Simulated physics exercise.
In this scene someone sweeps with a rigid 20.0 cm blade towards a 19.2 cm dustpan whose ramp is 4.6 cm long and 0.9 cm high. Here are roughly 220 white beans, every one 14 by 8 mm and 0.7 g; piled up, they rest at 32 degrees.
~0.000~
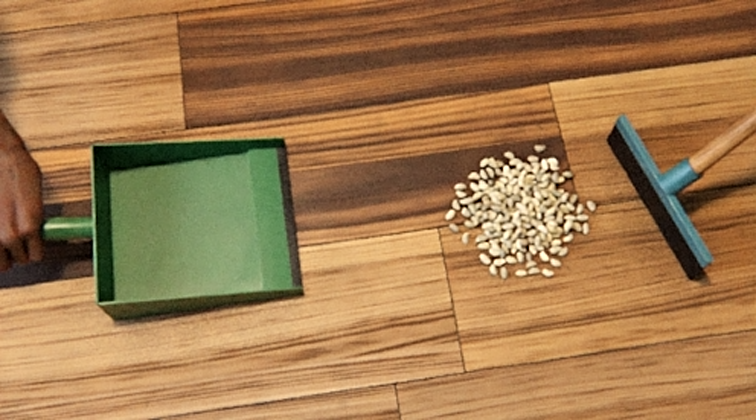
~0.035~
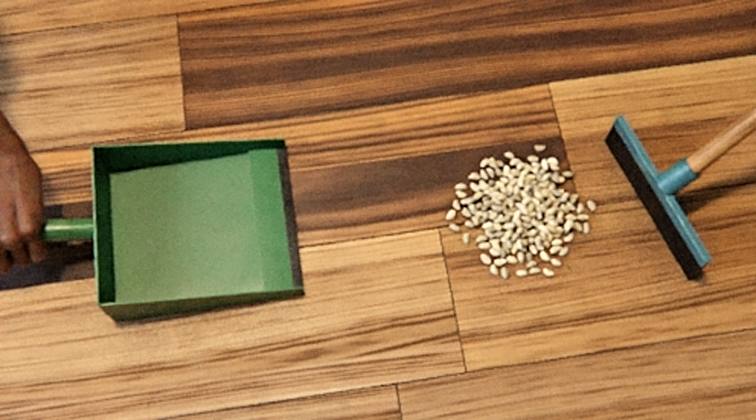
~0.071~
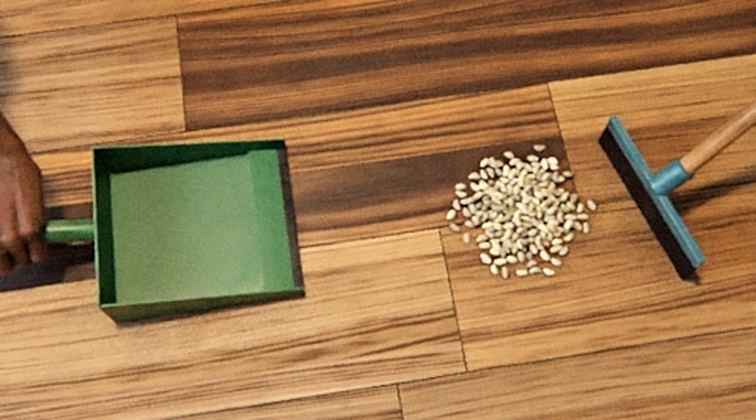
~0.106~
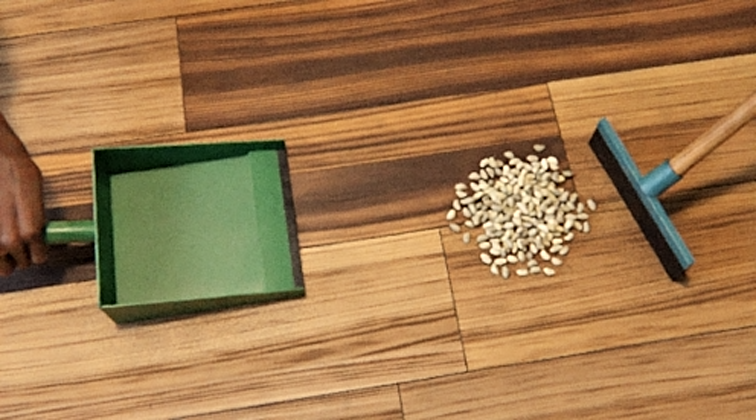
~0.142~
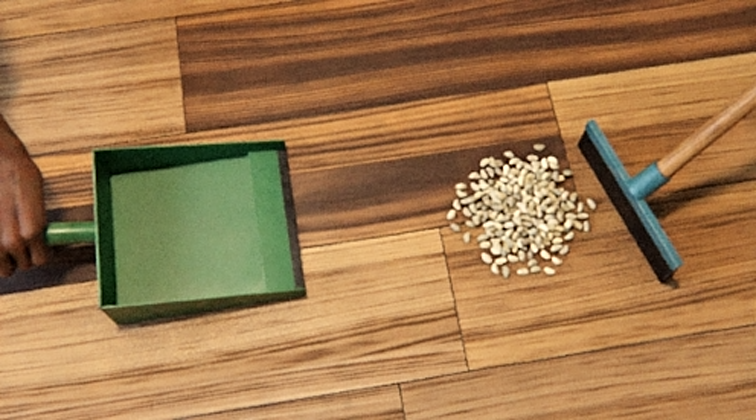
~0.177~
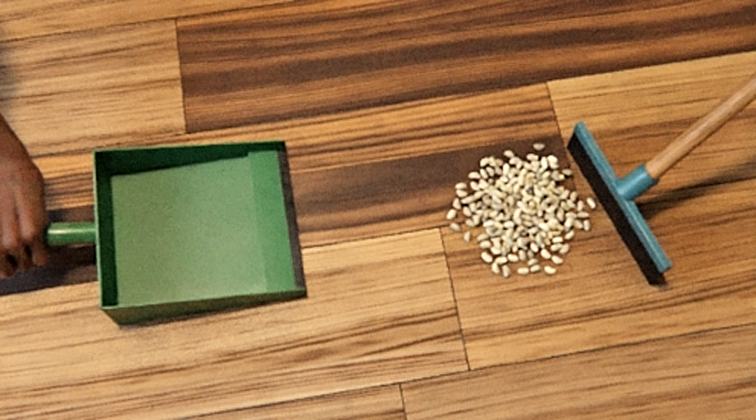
A hand held a green dustpan still on the wooden floor while a blue blade with a wooden handle slid a short way left, up to the edge of a pile of white beans.
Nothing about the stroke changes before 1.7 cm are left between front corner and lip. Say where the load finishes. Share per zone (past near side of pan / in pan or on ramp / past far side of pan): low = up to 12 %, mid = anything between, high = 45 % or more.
Near side - mid, pan - mid, far side - low.
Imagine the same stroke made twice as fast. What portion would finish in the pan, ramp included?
Then about 25 per cent.
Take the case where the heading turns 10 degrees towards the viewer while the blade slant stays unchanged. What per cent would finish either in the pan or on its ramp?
Roughly 5 per cent.
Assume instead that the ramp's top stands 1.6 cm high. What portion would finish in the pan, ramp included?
With that ramp, near 20 per cent.
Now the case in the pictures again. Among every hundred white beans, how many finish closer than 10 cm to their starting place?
Near 5 per cent.
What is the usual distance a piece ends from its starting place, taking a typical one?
That distance is around 26 cm.
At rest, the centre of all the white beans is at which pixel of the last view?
Centre at rest, approx.: (313, 271) px.
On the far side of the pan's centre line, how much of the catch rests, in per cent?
Share: Approx. 10 %.
After 0.57 s, middle of the blade 22 cm from the lip; 0 % over the lip, far side 0 %, near side 25 %.
After 0.83 s, middle of the blade 11 cm from the lip; 0 % over the lip, far side 0 %, near side 30 %.
Then, at 1.20 s, middle of the blade 4 cm from the lip; 25 % over the lip, far side 0 %, near side 35 %.
At rest (2.3 s), near side 35 %, pan 25 %, far side 5 %, in front of the lip or behind the blade 40 %.
